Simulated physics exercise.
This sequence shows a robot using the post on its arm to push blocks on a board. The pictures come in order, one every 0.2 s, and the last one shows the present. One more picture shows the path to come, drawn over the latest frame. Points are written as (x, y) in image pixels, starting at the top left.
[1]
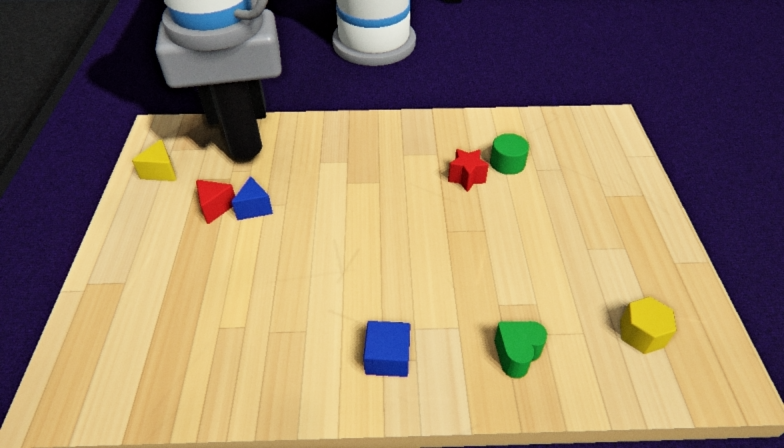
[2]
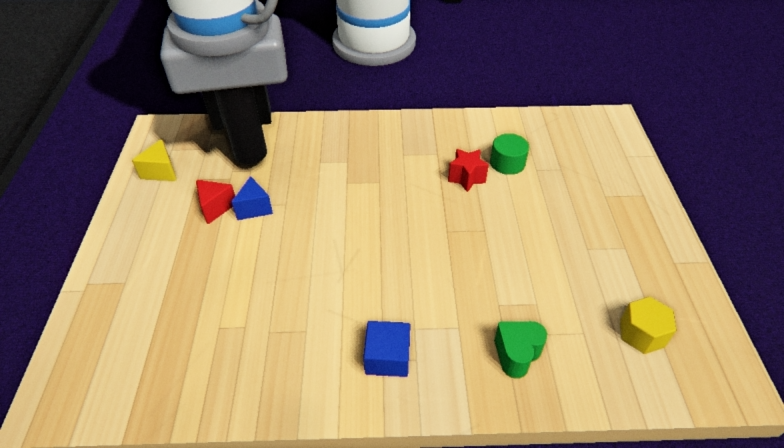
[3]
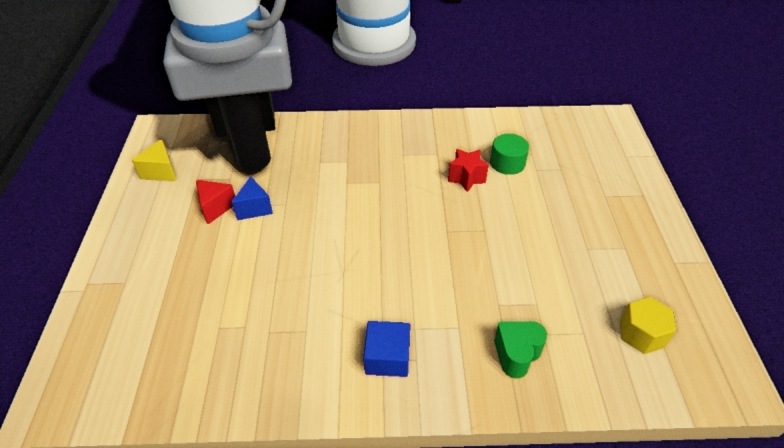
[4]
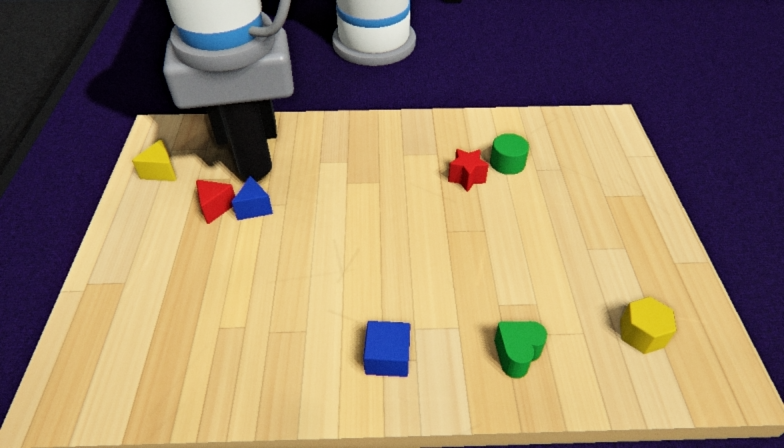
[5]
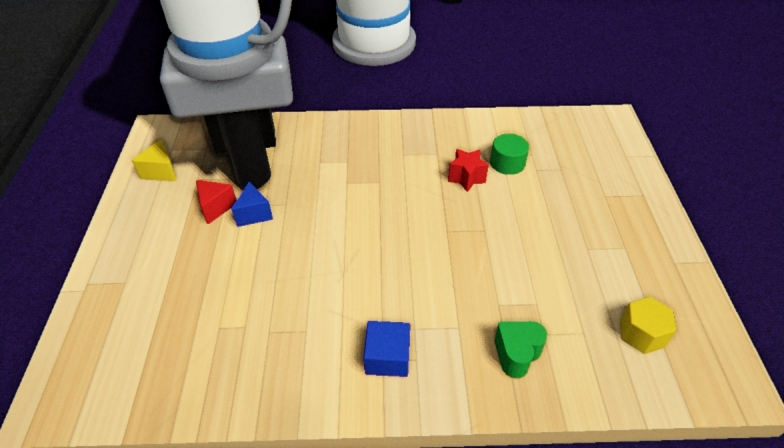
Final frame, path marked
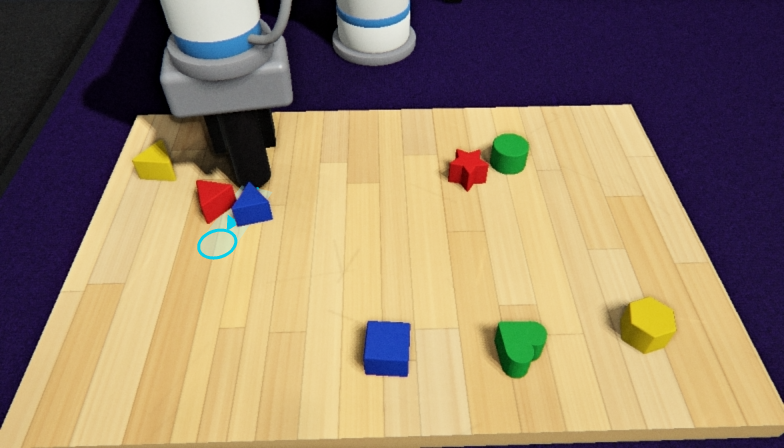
At first, a robot arm's dark post stands near the upper left of a wooden board, just above a red and a blue triangular block. The post edges downward and slightly right while the blocks stay still, then it nudges the blue triangle slightly down, with the other blocks unmoved.
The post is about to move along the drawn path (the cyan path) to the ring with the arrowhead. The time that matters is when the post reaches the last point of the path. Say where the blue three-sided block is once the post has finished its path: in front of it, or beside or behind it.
The post has lost it.
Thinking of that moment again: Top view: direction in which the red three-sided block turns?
Prediction: Clockwise.
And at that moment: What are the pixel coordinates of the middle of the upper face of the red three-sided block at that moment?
At the end it should sit near (194, 202).
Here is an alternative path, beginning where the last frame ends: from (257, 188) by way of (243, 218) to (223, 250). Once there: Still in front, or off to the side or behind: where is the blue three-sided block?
Left aside or behind.
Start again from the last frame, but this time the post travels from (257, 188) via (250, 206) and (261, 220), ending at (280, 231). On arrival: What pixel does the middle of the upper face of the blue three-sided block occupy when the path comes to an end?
Located at (254, 232).
Drawn move, from (257, 188) to (217, 244).
The first path, step by step. Halfway along, post (234, 204); red three-sided block (198, 196), turned 55° clockwise; blue three-sided block (247, 215), turned 65° anticlockwise.
At the end, post (213, 232); red three-sided block (194, 202), turned 95° clockwise; blue three-sided block (242, 228), turned 125° anticlockwise.
